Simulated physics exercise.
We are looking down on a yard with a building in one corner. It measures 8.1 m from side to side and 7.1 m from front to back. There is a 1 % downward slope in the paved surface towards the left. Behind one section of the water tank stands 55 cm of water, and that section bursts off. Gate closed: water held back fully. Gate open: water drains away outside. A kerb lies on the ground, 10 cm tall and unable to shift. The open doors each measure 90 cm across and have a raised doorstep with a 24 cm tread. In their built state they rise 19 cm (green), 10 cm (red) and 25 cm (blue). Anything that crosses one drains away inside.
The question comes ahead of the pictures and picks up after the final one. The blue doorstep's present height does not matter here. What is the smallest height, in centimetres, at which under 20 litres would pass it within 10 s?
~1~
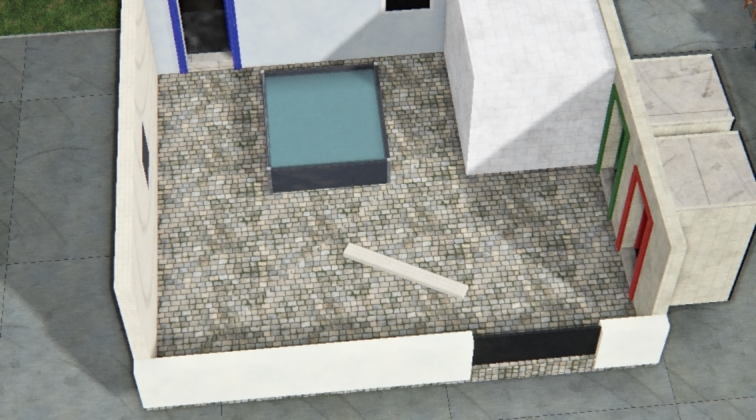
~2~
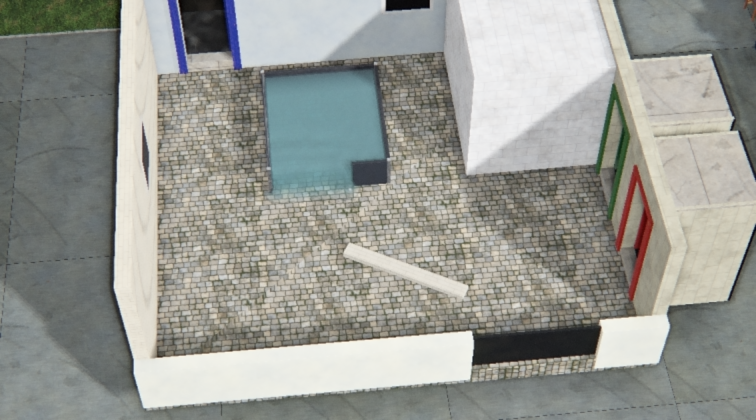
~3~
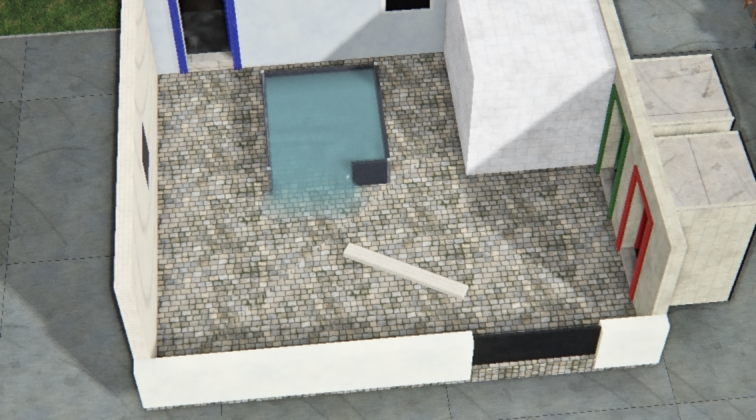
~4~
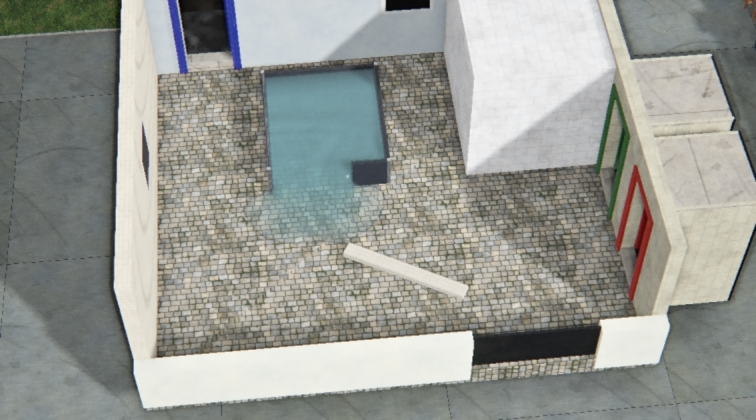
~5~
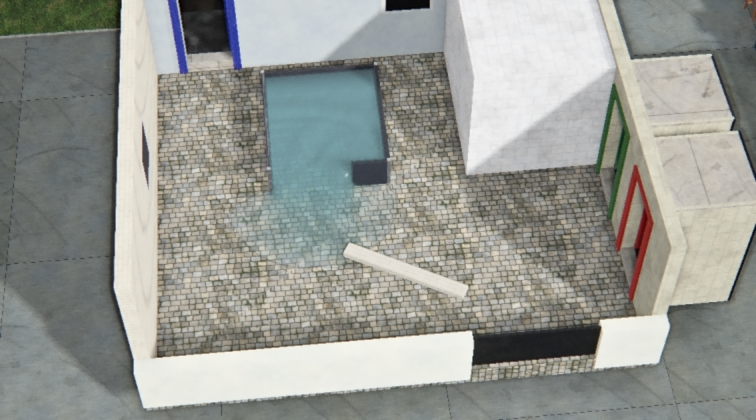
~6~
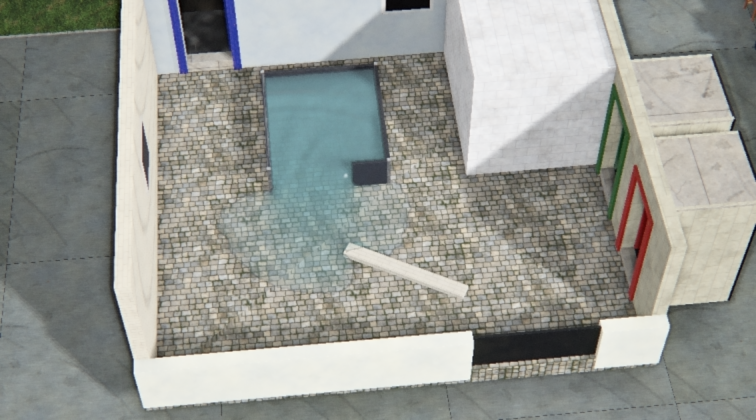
The smallest such height is roughly 7.5 cm.
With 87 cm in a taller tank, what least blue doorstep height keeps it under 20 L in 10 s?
Roughly 12.5 cm high.
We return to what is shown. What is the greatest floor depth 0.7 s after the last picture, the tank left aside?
30 cm.
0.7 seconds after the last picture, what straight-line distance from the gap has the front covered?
4.0 m.
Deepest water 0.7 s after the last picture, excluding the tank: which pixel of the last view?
Near (287, 195).
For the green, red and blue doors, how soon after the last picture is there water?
Green 4.5 s; red 3.2 s; blue 6.0 s.
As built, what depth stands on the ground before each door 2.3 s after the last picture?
Green door: 0 cm; red door: 0 cm; blue door: 0 cm.
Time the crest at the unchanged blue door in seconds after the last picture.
Roughly 7.5 s.
Then, 0.7 s after the last picture water covers 25 % of the floor, deepest (30 cm) near (287, 195); it has not reached the blue door.
Then, 2.3 s after the last picture water covers 45 % of the floor, deepest (36 cm) near (180, 384); it has not reached the blue door.
Then, 9.3 s after the last picture water covers 90 % of the floor, deepest (12 cm) near (158, 386); 10 cm at the blue door, 0 litres in over its 25 cm doorstep.
At the blue door as built, the water peaked near 12 cm, 7.3 s after the last picture.
Run again over the same 10 s with other heights there, 33 litres in over 6 cm, 5 litres over 9.5 cm. The limit of 20 litres is kept from about 7.5 cm up.
